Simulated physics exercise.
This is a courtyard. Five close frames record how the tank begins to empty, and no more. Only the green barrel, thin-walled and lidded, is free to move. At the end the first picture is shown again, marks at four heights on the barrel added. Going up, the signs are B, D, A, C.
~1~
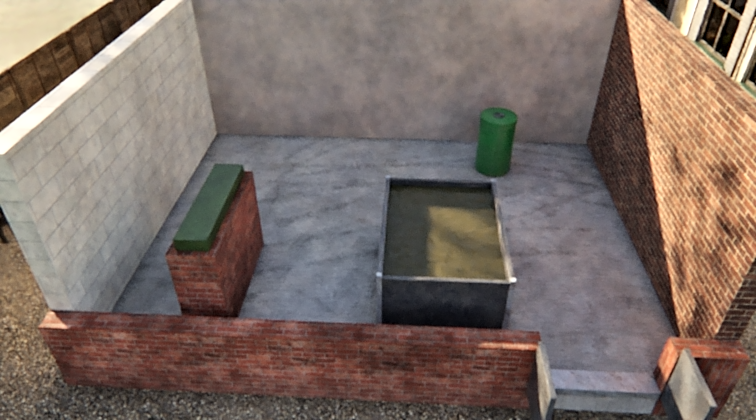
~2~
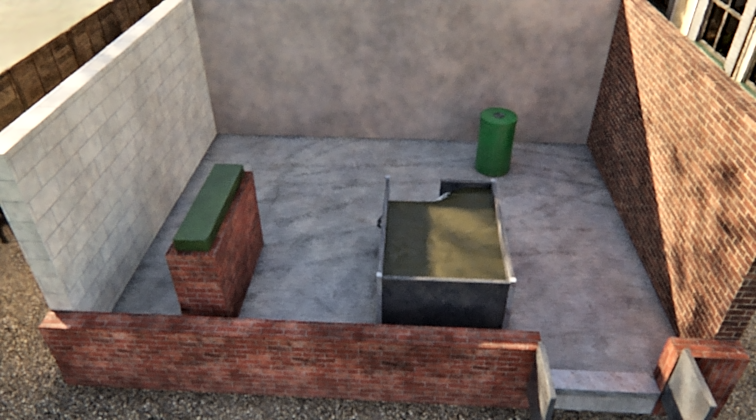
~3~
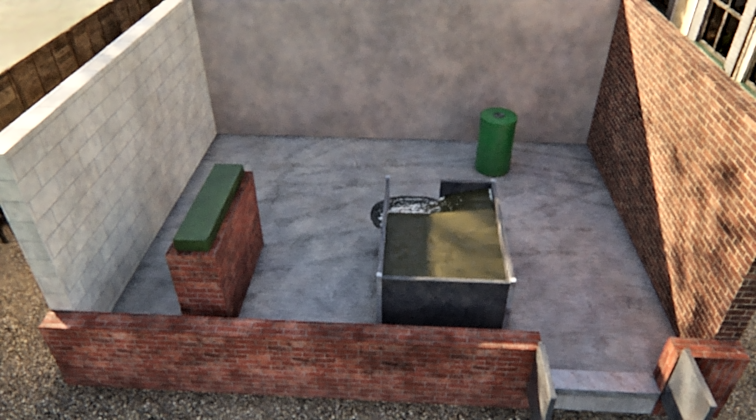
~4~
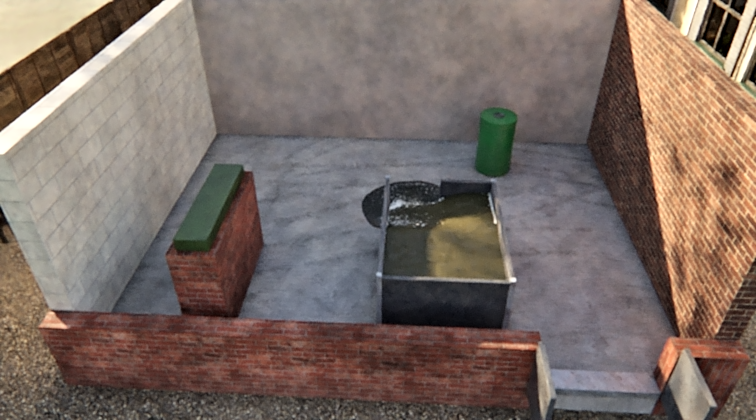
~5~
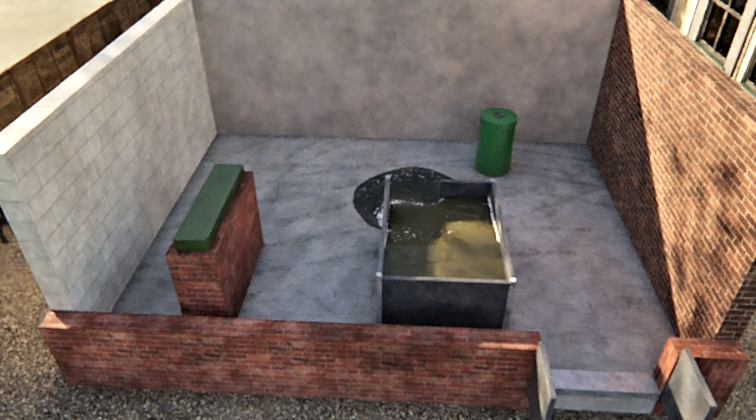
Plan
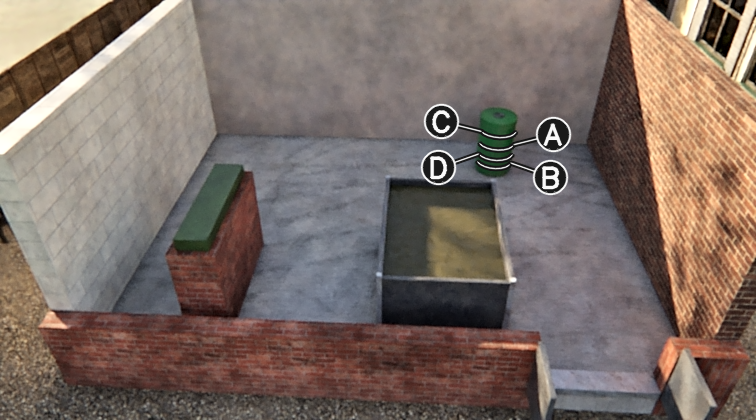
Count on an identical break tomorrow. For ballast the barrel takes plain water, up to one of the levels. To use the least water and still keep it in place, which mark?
Go for B.
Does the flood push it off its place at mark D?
No, not at all.
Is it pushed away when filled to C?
No, not at all.
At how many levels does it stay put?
All of them.
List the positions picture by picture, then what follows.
Lid of the green barrel at (499, 116); tank full, its middle at (442, 230); open gate at (603, 338), in the first picture.
Water covers 1 % of the ground, mostly out of sight from here, in the second picture.
Water covers 3 % of the ground, mostly out of sight from here, in the third picture.
Water covers 5 % of the ground, mostly out of sight from here, in the fourth picture.
Lid of the green barrel at (499, 116); 7 % of the ground under water, its edge towards the barrel at (423, 170), in the fifth picture.
In white, A at (498, 150); B at (495, 168); C at (499, 137); D at (496, 160); from the bottom up B, D, A, C.
With A, it does not move.
With B, it does not move.
With C, it does not move.
With D, it does not move.
